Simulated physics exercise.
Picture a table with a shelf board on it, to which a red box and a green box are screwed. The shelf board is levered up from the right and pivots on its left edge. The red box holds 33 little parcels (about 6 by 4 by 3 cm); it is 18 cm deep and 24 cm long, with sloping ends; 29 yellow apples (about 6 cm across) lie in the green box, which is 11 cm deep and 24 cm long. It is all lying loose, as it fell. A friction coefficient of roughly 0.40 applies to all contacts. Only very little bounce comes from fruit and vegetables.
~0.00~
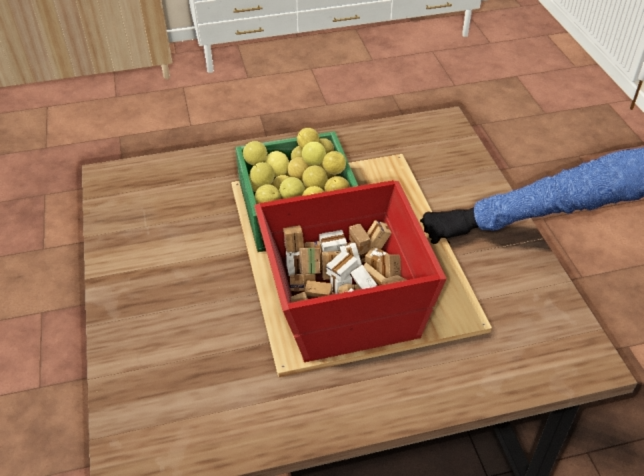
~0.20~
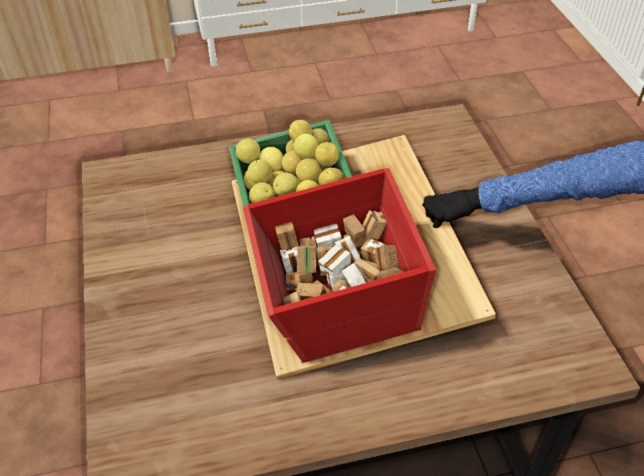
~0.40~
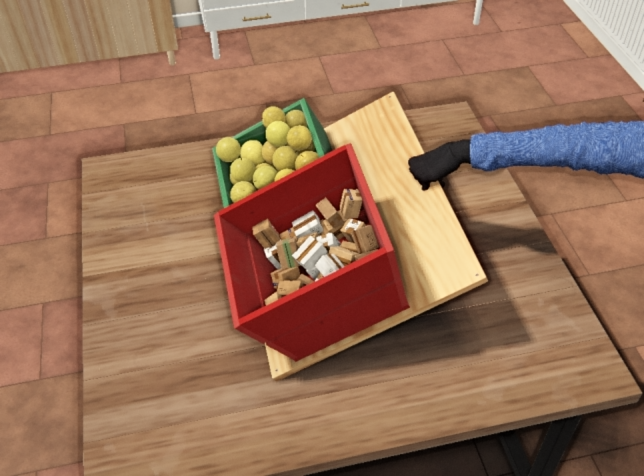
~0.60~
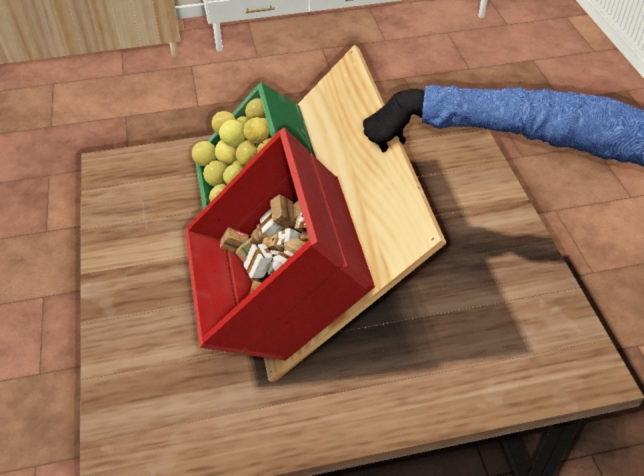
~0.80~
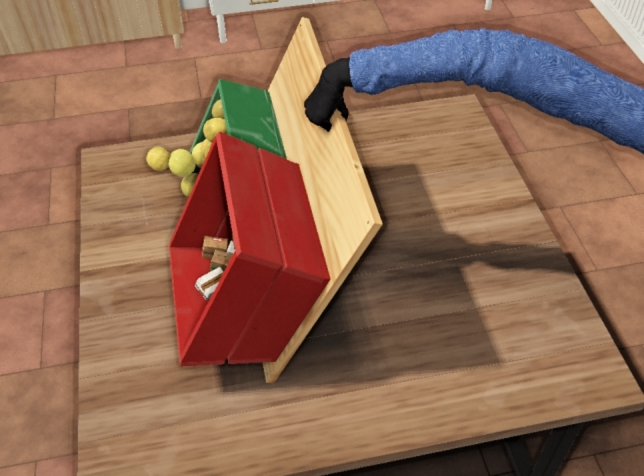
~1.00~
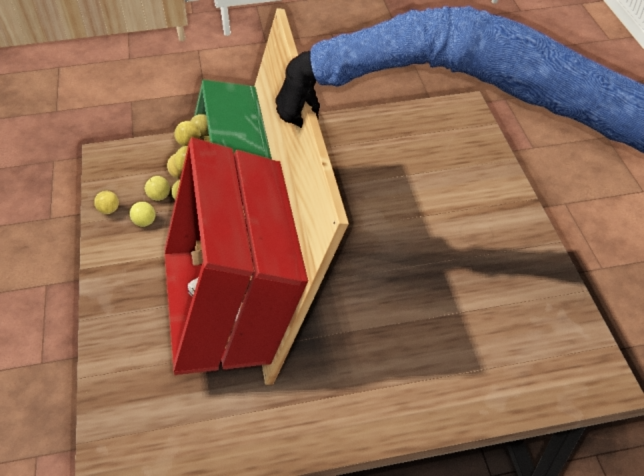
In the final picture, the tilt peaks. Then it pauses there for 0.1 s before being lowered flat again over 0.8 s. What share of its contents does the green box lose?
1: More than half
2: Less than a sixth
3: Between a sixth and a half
Option 3: Between a sixth and a half.
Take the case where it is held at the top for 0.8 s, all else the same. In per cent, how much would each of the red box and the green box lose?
With that change, red box sheds 0 percent and green box sheds 30 percent.
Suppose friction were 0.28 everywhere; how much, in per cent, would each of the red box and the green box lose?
Red box 0, green box 40 per cent.
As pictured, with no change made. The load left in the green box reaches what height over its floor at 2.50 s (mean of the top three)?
12 cm or thereabouts.
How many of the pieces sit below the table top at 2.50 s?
About 5.
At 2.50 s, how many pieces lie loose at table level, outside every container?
Some 5 in number.
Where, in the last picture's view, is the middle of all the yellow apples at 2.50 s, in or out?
At about (267, 184).
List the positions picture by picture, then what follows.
In the first picture (places track the rim corner closest to us here, unless another is named; the camera moves round a little), green box (by its farthest rim corner) (331, 133); red box (289, 306); tipped 0°; all still inside.
The second picture shows green box (325, 122); red box (274, 311); tipped 7°.
The third picture shows red box (239, 322); tipped 25°.
The fourth picture shows red box (202, 341); tipped 47°.
The fifth picture shows red box (180, 360); tipped 65°.
The sixth picture shows red box (174, 369); tipped 72°; 6 out, the lowest apple at (158, 188).
After 1.24 s, tilt 66°; the red box has all 33 and the green box is down by 10 of 29.
After 1.54 s, tilt 31°; the red box has all 33 and the green box is down by 10 of 29.
After 1.96 s, tilt 0°; the red box has all 33 and the green box is down by 10 of 29.
Outcome (at 2.50 s), the red box has all 33 and the green box is down by 10 of 29. Asked share, 10 of 29, 34 per cent.
